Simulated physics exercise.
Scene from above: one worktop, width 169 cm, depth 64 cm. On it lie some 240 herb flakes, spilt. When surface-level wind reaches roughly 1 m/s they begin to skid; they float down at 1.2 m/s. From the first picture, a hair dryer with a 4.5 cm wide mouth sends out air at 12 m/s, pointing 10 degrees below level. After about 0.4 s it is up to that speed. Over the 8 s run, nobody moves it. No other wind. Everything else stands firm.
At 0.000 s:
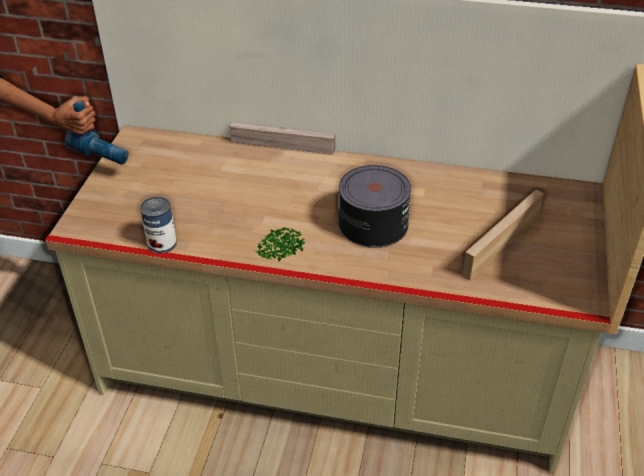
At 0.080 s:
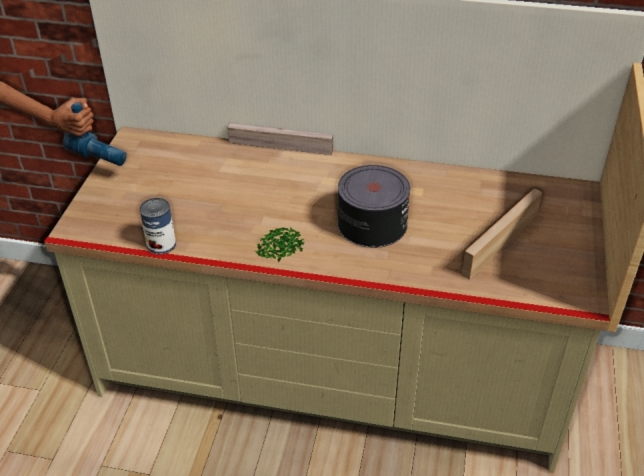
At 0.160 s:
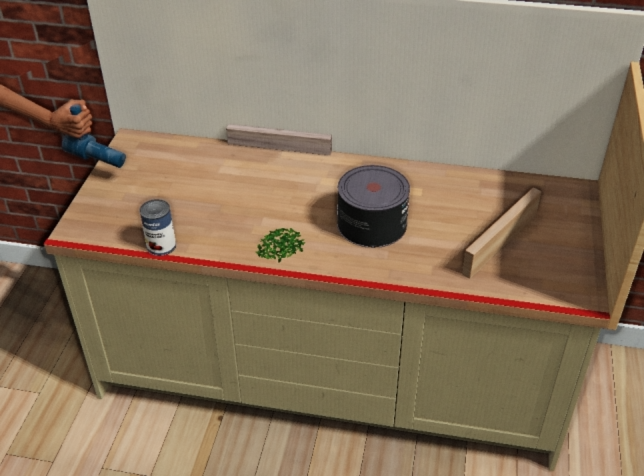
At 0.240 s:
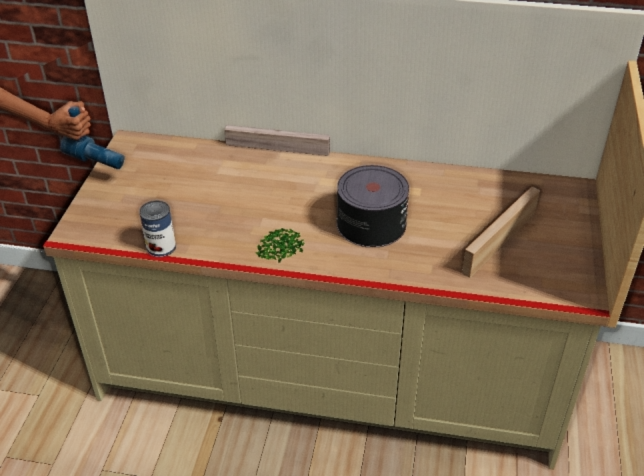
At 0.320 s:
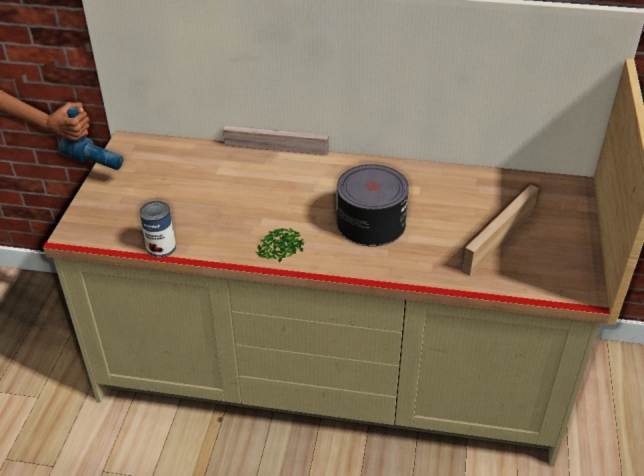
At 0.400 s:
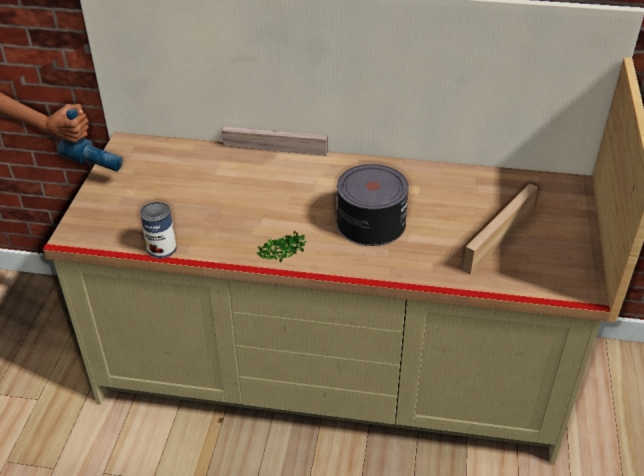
On a wooden worktop above green cabinets, a hand at the left holds a blue hair dryer toward a small pile of green herb flakes between two tins; the flakes lie still, then some shift slightly to the right.
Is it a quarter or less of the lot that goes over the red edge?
No, it is more than a quarter.
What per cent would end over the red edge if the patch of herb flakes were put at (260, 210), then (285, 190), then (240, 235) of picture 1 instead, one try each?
In turn about 50 %, 0 %, 100 %.
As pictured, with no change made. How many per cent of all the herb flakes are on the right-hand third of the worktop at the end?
Roughly 0 %.
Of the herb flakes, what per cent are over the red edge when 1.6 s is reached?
About 100 %.
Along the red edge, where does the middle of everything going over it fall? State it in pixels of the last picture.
About (367, 285).
After 1.6 s, 0 % are on the move or not yet settled, 100 % are over the red edge.
After 2.6 s, 0 % are on the move or not yet settled, 100 % are over the red edge.
After 4.4 s, 0 % are on the move or not yet settled, 100 % are over the red edge.
After 8.0 s, at the end, 100 % are over the red edge.
